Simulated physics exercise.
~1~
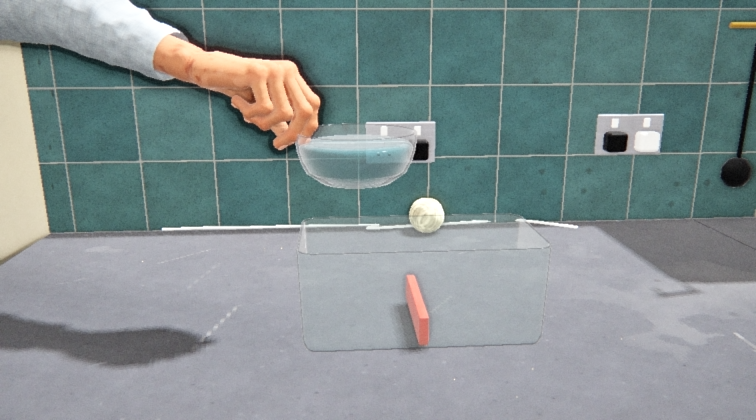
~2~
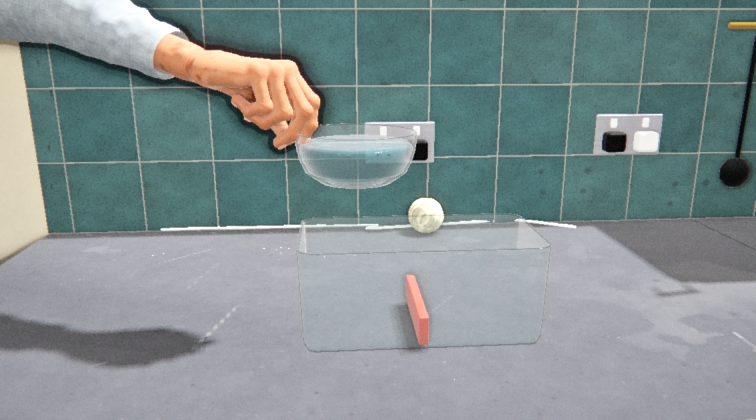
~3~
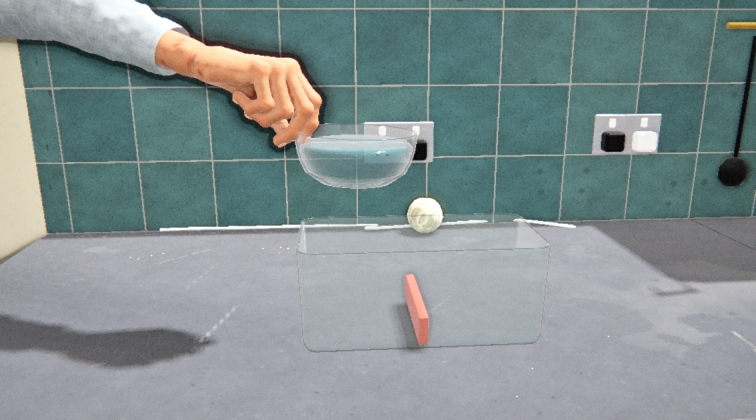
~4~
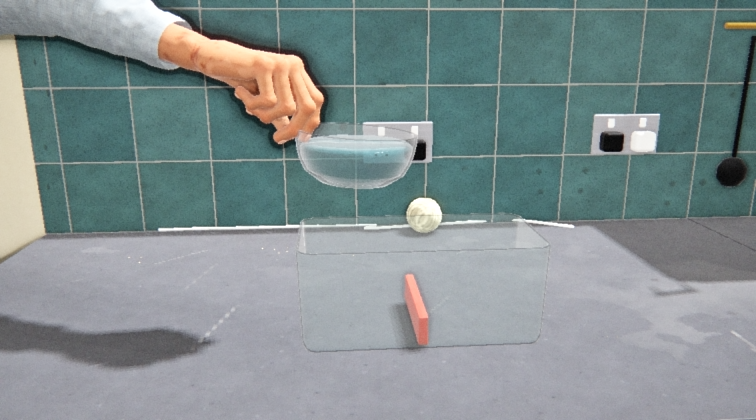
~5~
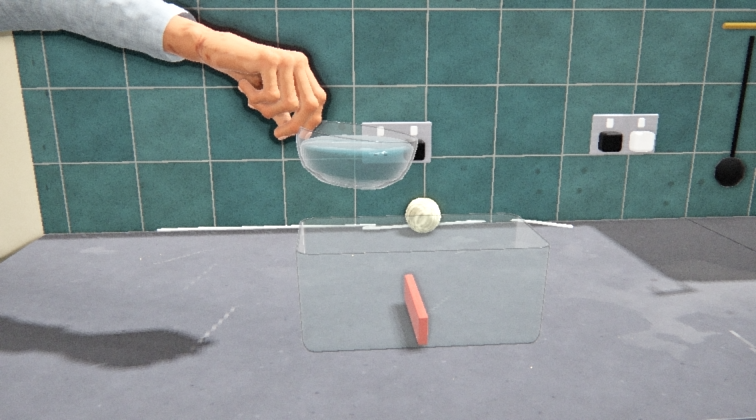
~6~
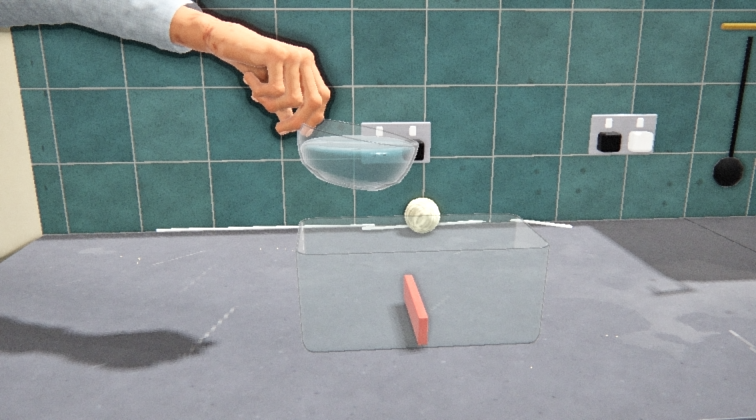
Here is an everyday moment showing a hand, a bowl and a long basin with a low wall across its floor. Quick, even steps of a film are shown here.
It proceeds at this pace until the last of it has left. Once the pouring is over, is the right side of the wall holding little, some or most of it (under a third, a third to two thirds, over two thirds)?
It holds most.
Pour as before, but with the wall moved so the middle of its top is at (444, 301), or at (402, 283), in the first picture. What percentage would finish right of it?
Roughly 65 % and then 95 %.
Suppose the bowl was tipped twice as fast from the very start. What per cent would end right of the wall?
It comes to around 85 per cent.
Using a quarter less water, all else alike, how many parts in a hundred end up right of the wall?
Estimate: Around 90 per cent.
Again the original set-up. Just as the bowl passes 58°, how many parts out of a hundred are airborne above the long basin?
It's about 30 per cent.
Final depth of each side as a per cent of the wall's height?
10 per cent for the left part, 70 for the right.
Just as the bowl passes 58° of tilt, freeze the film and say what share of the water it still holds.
It still holds close to 50 per cent at that lean.
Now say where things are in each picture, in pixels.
In the first picture, it leans 0°; its right rim is at (415, 132); the water meets the walls at (299, 144) and (412, 142); the long basin's rim runs from (300, 236) to (535, 231); the wall's top is at (417, 296).
In the second picture, it leans 0°; its right rim is at (415, 133); the water meets the walls at (299, 144) and (412, 143).
In the third picture, it leans 2°; its right rim is at (415, 134); the water meets the walls at (299, 144) and (412, 143).
In the fourth picture, it leans 4°; its right rim is at (416, 137); the water meets the walls at (299, 143) and (412, 144).
In the fifth picture, it leans 8°; its right rim is at (416, 140); the water meets the walls at (300, 143) and (413, 143).
In the sixth picture, it leans 12°; its right rim is at (417, 145); the water meets the walls at (302, 143) and (414, 144).
A moment on, the bowl is tipped part way and 49 per cent is still to pour, 0 is left of the wall and 22 right of it.
Next, the bowl is tipped on its side and 7 per cent is still to pour, 5 is left of the wall and 82 right of it.
Then the bowl is tipped on its side and 0 per cent is still to pour, 9 is left of the wall and 90 right of it.
Later the bowl is tipped on its side and 0 per cent is still to pour, 9 is left of the wall and 90 right of it.
At rest 9 per cent lies left of the wall, 90 right of it and 0 outside.
